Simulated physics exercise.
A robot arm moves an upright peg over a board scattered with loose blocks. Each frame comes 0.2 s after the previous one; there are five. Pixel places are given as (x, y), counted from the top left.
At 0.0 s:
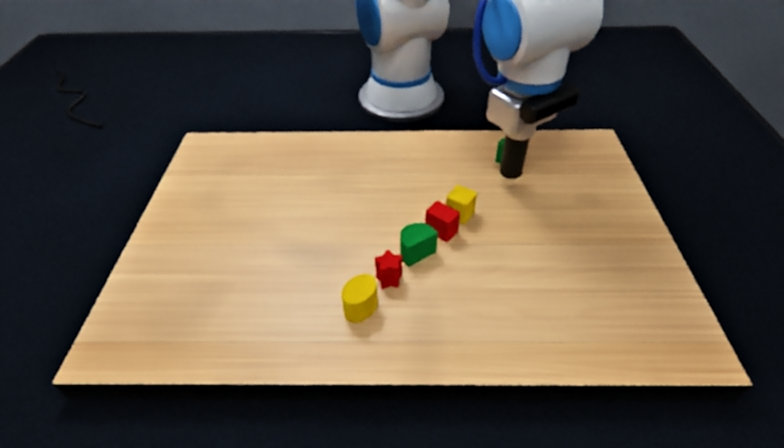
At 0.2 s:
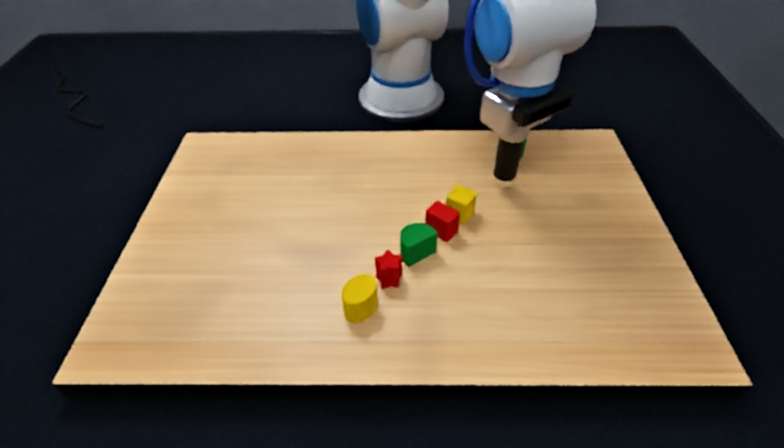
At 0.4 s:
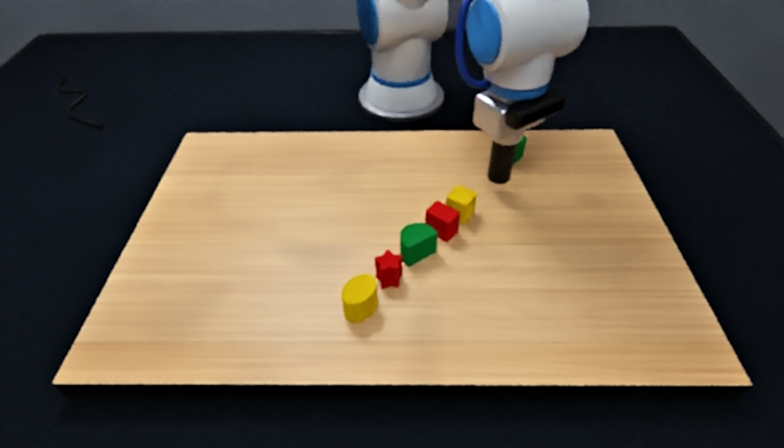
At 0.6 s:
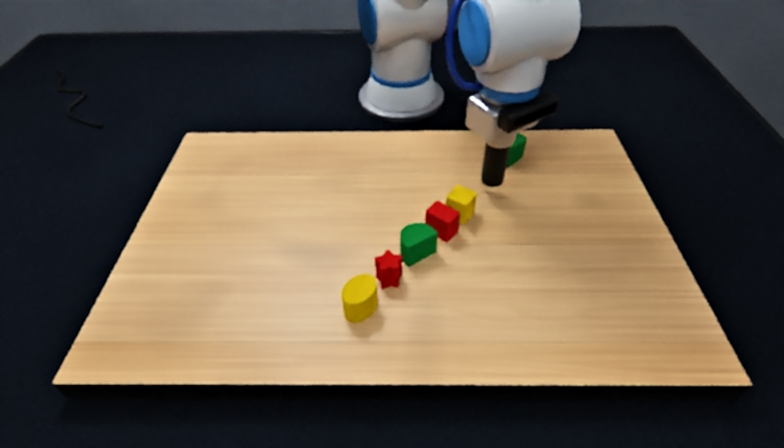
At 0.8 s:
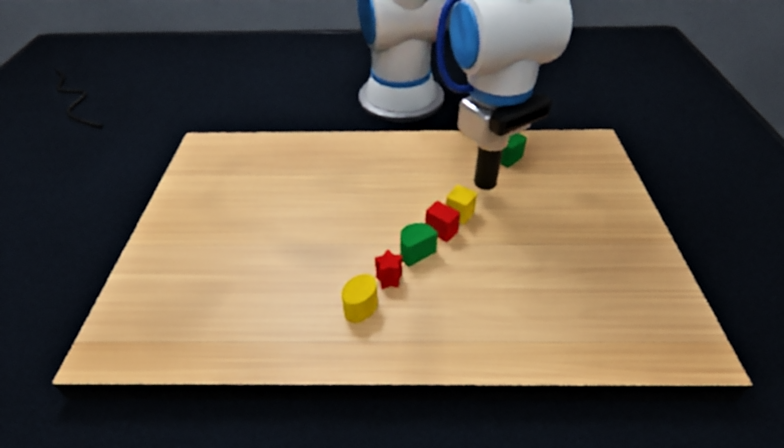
A robot arm slid its upright black peg slowly a short way left and toward the viewer, uncovering a green block behind it, while the diagonal row of yellow, red and green blocks stayed still.
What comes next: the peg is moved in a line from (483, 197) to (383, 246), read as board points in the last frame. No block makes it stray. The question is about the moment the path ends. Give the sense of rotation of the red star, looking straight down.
Looking down, my answer is that the red star rotates clockwise.
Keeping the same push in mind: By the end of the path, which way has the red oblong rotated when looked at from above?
Looking down, it rotates anti-clockwise.
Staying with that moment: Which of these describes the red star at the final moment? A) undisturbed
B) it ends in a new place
The one that fits is B, it ends in a new place.
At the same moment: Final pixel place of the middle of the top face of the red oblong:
Answer: (396, 262).
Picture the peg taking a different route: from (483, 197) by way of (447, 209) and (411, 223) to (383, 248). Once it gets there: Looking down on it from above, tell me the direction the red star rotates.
The sense of turning is clockwise.
What follows on the original path. One third of the way, peg at (453, 199); green D-shaped block at (414, 236); red oblong at (431, 221), turned 15° anticlockwise; yellow square piece at (440, 207).
Two thirds of the way, peg at (419, 215); yellow oval block at (346, 298), turned 15° anticlockwise; red star at (370, 280), turned 65° clockwise; green D-shaped block at (397, 264), turned 15° anticlockwise; red oblong at (407, 244), turned 35° anticlockwise; yellow square piece at (408, 227), turned 30° anticlockwise.
At the end, peg at (382, 231); yellow oval block at (340, 301), turned 15° anticlockwise; red star at (372, 291), turned 120° clockwise; green D-shaped block at (402, 288), turned 35° anticlockwise; red oblong at (396, 262), turned 80° anticlockwise; yellow square piece at (381, 248), turned 75° anticlockwise.
